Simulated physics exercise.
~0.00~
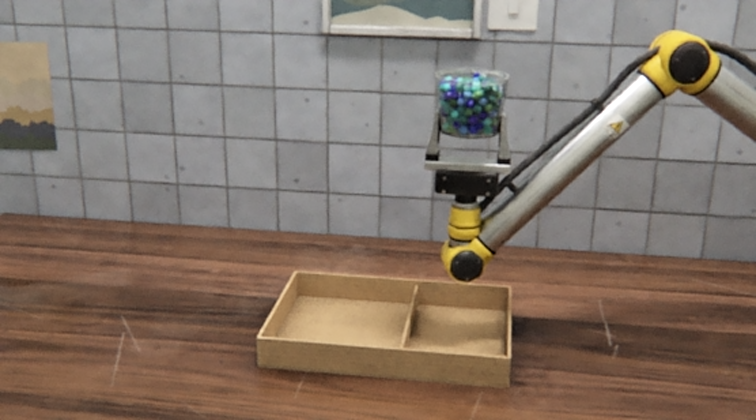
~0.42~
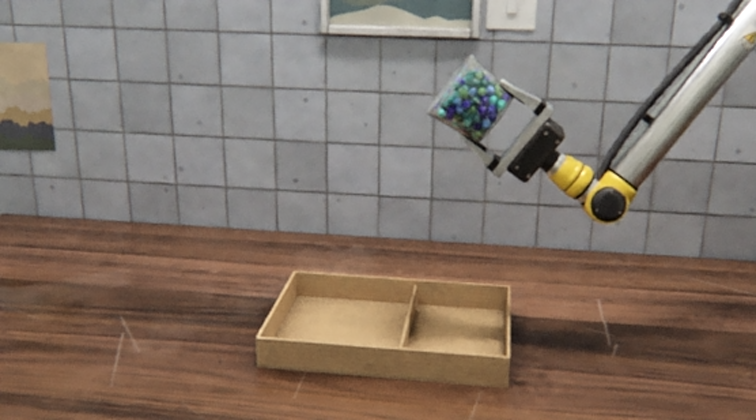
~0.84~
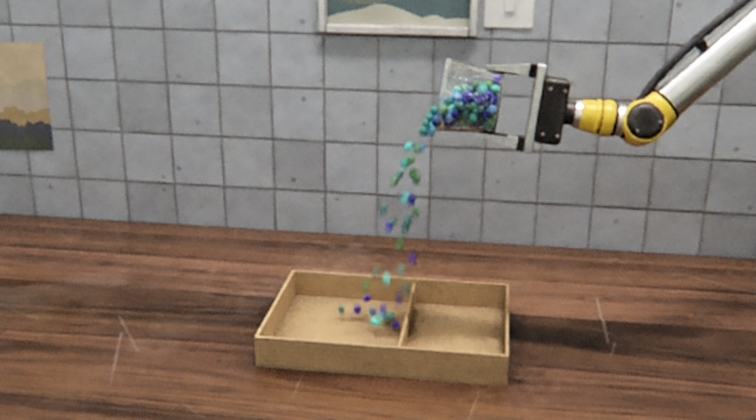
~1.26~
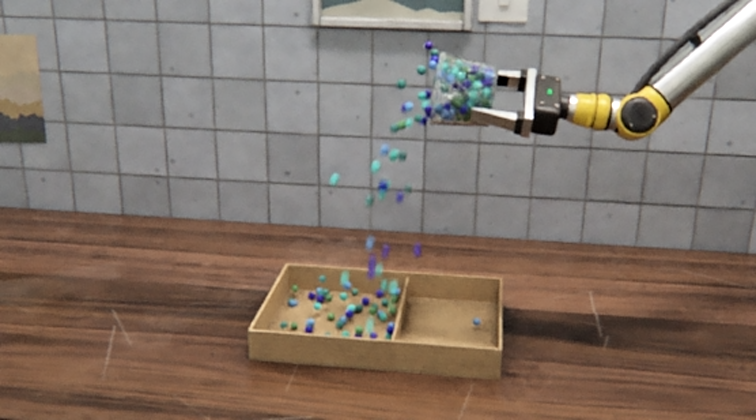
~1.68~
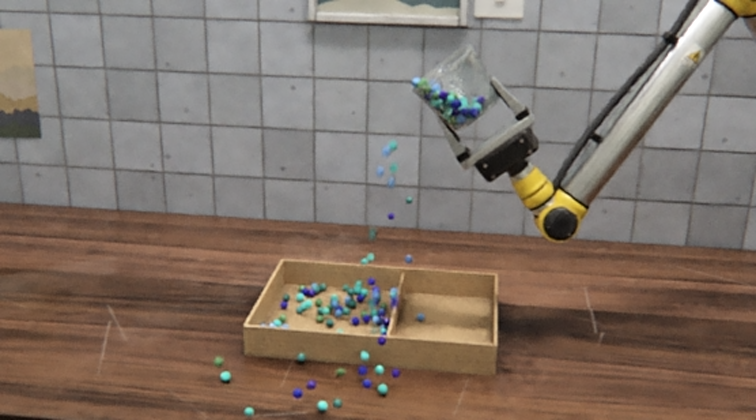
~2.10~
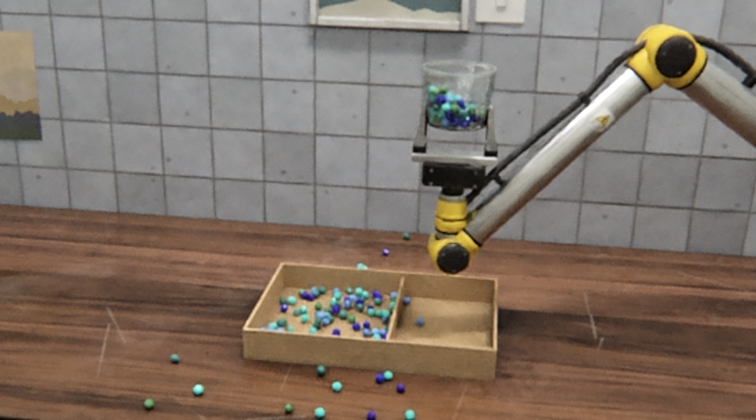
Above a wooden table, a robot arm tips a clear beaker, spilling coloured beads into and around a divided tray, then rights it half-emptied.
